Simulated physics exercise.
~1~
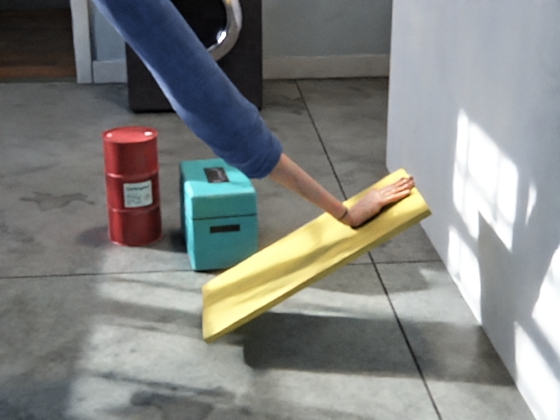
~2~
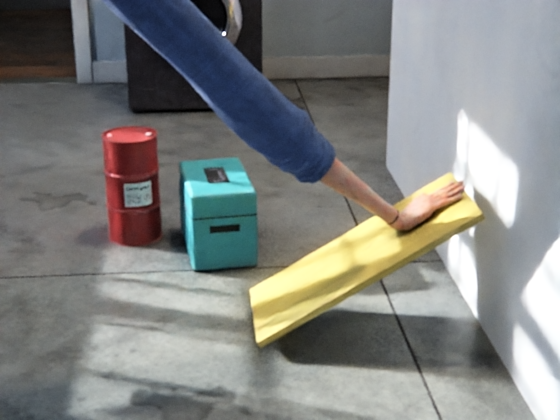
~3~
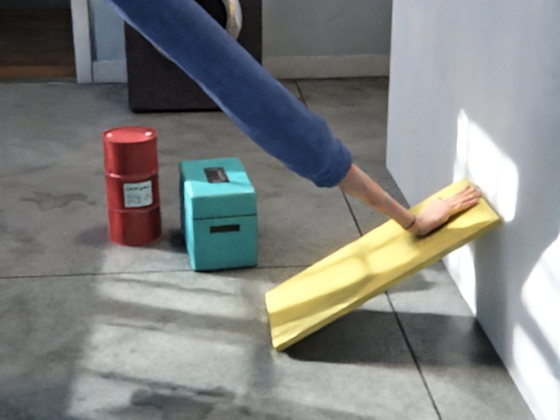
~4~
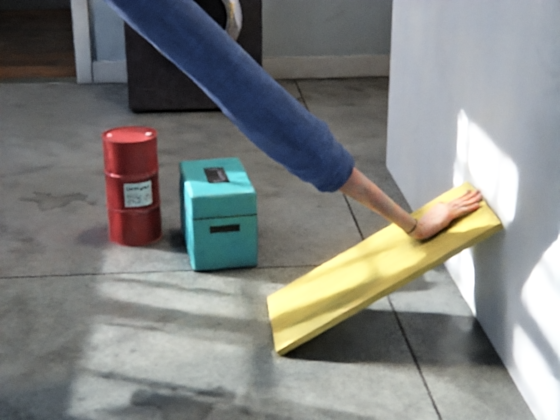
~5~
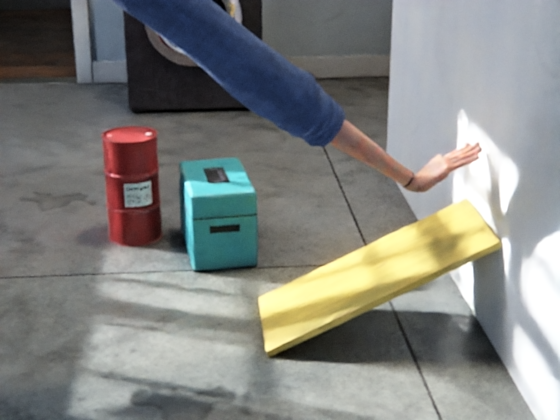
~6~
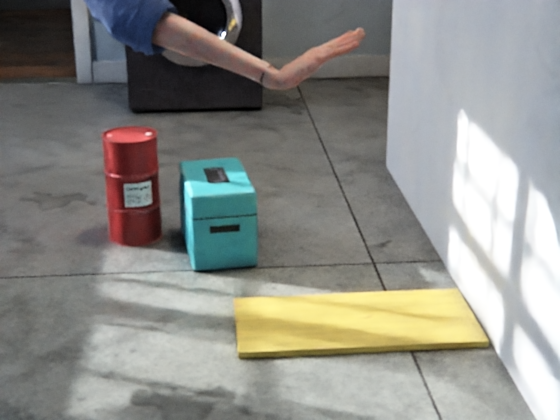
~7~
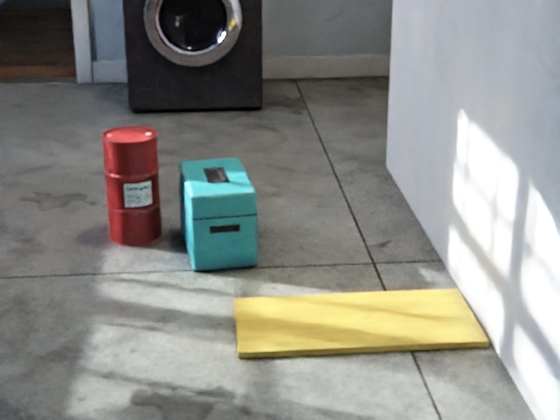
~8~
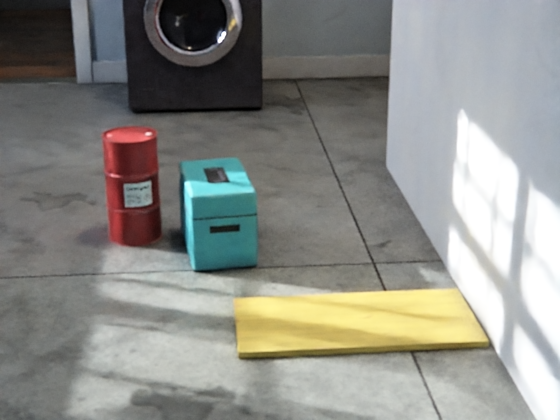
Yellow board leaning against a white wall as a hand lets go, then sliding down flat beside a turquoise toolbox and red canister.
